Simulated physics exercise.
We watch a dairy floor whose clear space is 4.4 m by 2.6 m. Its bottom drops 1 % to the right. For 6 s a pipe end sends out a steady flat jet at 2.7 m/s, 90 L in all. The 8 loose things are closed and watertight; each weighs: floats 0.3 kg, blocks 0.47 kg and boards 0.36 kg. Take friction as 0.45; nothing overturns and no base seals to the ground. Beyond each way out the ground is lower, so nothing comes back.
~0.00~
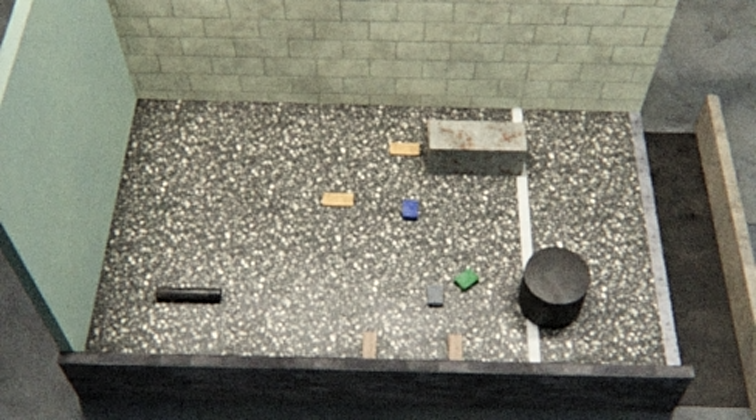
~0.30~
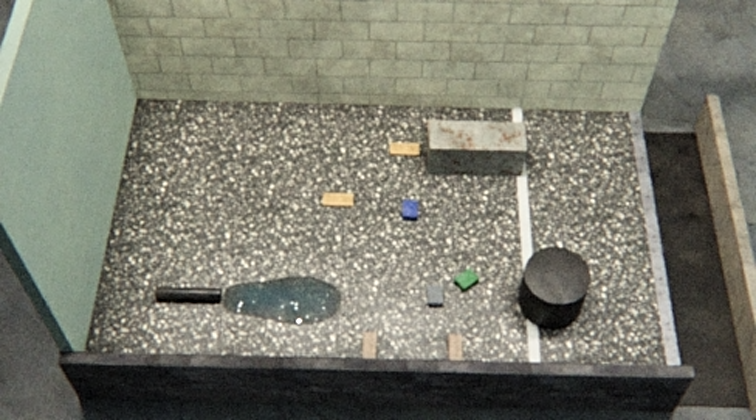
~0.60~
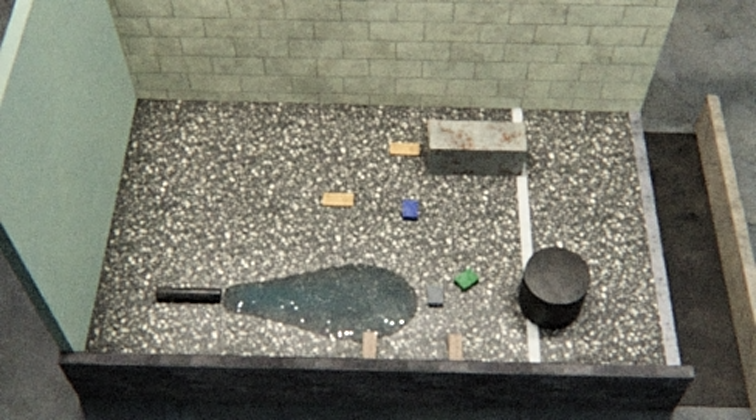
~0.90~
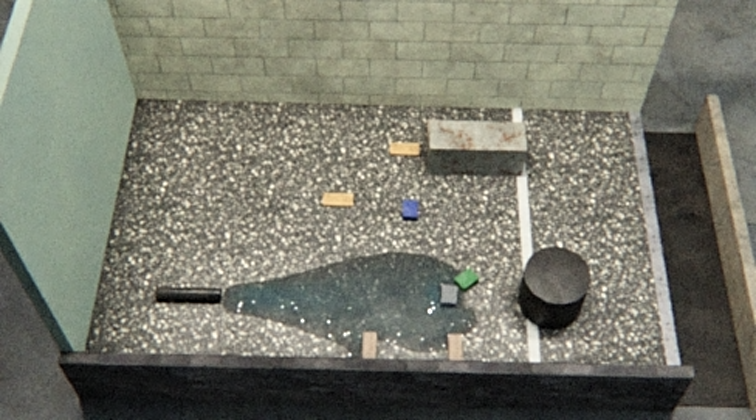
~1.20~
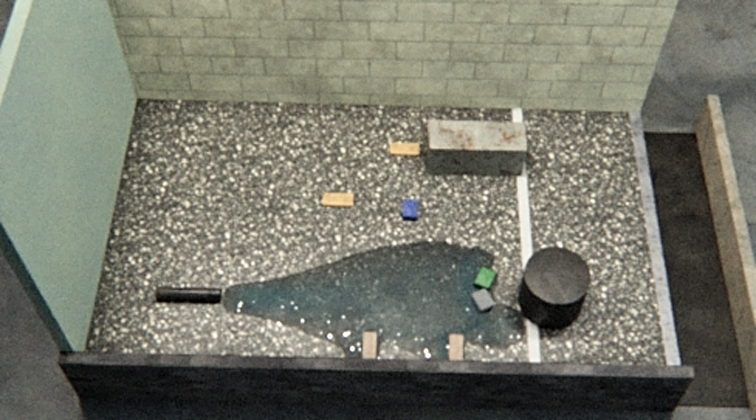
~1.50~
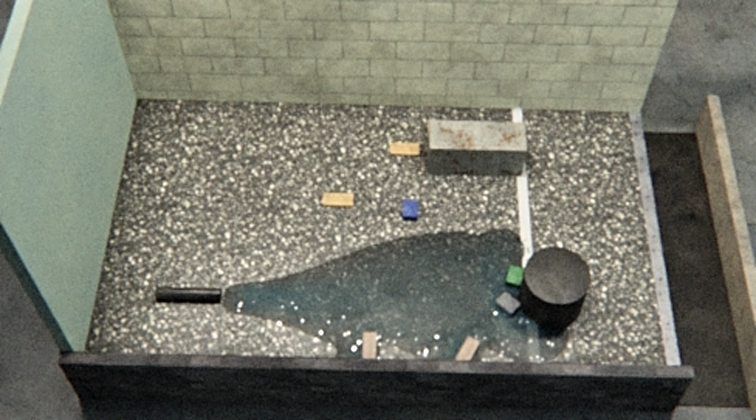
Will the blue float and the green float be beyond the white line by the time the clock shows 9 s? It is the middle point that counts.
Blue float falls short; green float crosses.
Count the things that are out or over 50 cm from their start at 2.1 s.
By then 2.
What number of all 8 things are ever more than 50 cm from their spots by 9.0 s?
2 of them.
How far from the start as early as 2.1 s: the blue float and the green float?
About 0 and 80 cm.
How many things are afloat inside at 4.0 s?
At that moment 2.
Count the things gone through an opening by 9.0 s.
By then 1.
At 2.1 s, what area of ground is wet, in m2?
About 2.5 m2.
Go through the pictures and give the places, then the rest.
The blue float at (410, 209), on the bottom; the green float at (467, 278), on the bottom; water covers 0.0 m2; 0 of 8 have shifted, in the first frame.
The blue float at (410, 209), on the bottom; the green float at (467, 278), on the bottom; water covers 0.2 m2; 0 of 8 have shifted, in the second frame.
The blue float at (410, 209), on the bottom; the green float at (467, 278) rests on the ground; water covers 0.6 m2; 0 of 8 have shifted, in the third frame.
The blue float at (410, 209) rests on the ground; the green float at (467, 278) rests on the ground; 1.0 m2 under water; 1 of 8 have shifted, in the fourth frame.
The blue float at (410, 209), on the bottom; the green float at (485, 278), on the bottom, 15 cm from its start; 1.3 m2 under water; 2 of 8 have shifted, in the fifth frame.
The blue float at (410, 209) rests on the ground; the green float at (516, 275) rests on the ground, 39 cm from its start; water covers 1.7 m2; 3 of 8 have shifted, in the sixth frame.
After 2.1 s the blue float is near (410, 209), 0.0 m from its start, aground; the green float is near (552, 247), 0.8 m from its start, aground; 1 of 8 are over the mark; 1 afloat.
After 4.0 s the blue float is near (410, 209), 0.0 m from its start, aground; the green float is near (604, 237), 1.2 m from its start, aground; 2 of 8 are over the mark; 2 afloat.
After 6.3 s the blue float is near (410, 209), 0.0 m from its start, aground; the green float is near (612, 238), 1.3 m from its start, aground; 2 of 8 are over the mark; 1 afloat.
After 9.0 s the blue float is near (410, 209), 0.0 m from its start, aground; the green float is near (614, 238), 1.3 m from its start, aground; 2 of 8 are over the mark; 0 afloat.
